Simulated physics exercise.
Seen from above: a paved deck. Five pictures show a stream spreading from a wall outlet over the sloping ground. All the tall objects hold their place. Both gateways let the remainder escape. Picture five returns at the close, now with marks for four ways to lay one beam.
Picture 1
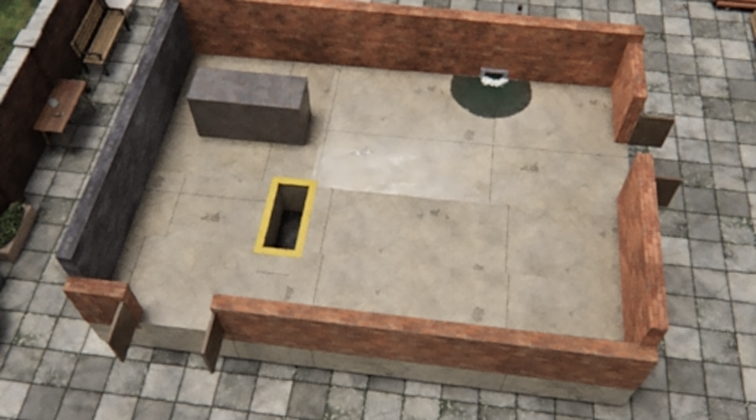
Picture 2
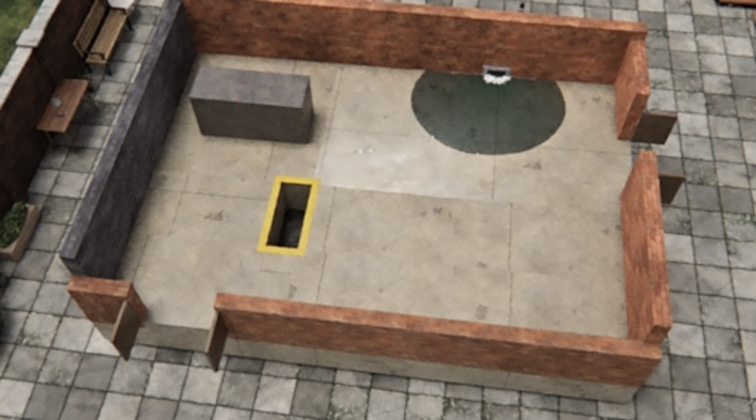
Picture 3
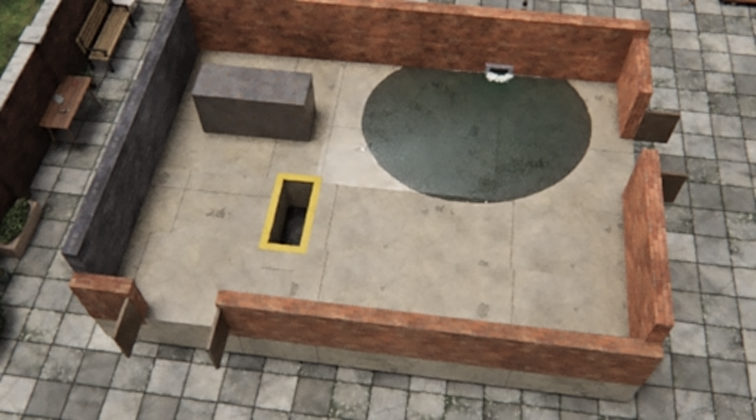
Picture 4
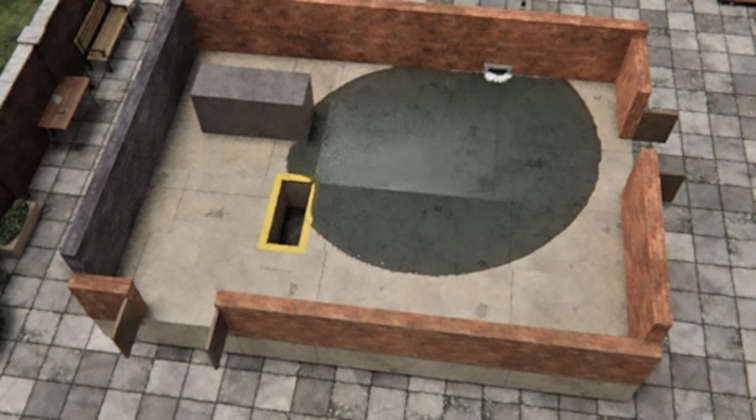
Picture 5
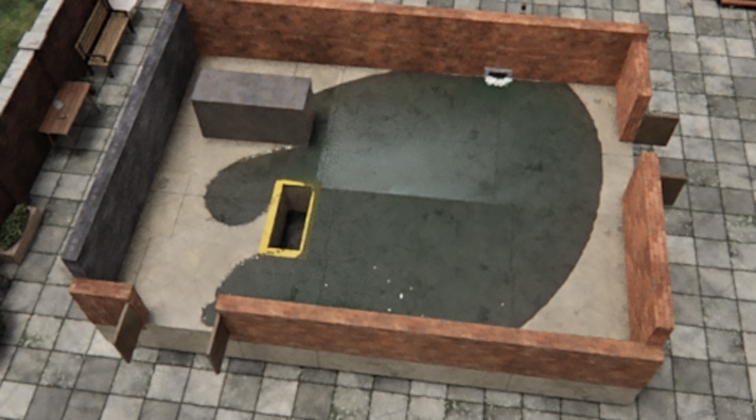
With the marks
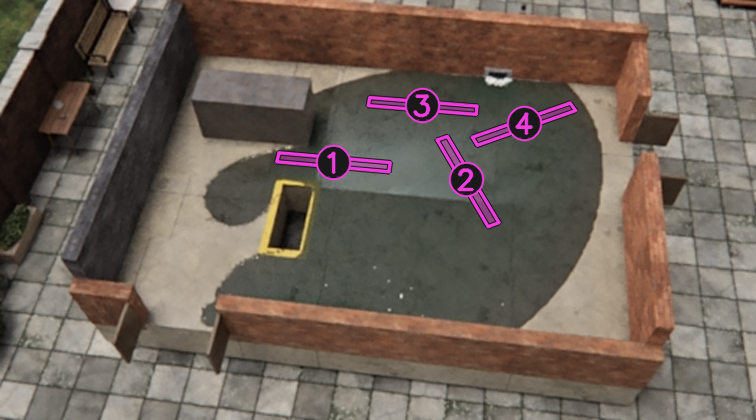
We see a walled paved deck from above as dark water spreads from an outfall at the back wall, widening across the floor toward the front and left, passing a grey block and surrounding the yellow-edged drain, which takes in water.
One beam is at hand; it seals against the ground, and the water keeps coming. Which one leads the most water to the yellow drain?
Position 4 does it best.
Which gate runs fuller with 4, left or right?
The left one.
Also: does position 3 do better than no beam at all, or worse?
It is worse.
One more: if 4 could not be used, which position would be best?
The answer is 2.
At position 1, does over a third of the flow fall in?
No, it does not.
On the marked copy, 1 from (277, 157) to (389, 167); 2 from (442, 138) to (493, 224); 3 from (369, 101) to (476, 110); 4 from (474, 141) to (572, 106).
With 1, about 16 % of the stream goes into the yellow drain, about 84 % out by the gates.
With 2, about 28 % of the stream goes into the yellow drain, about 71 % out by the gates.
With 3, about 17 % of the stream goes into the yellow drain, about 83 % out by the gates.
With 4, about 48 % of the stream goes into the yellow drain, about 51 % out by the gates.
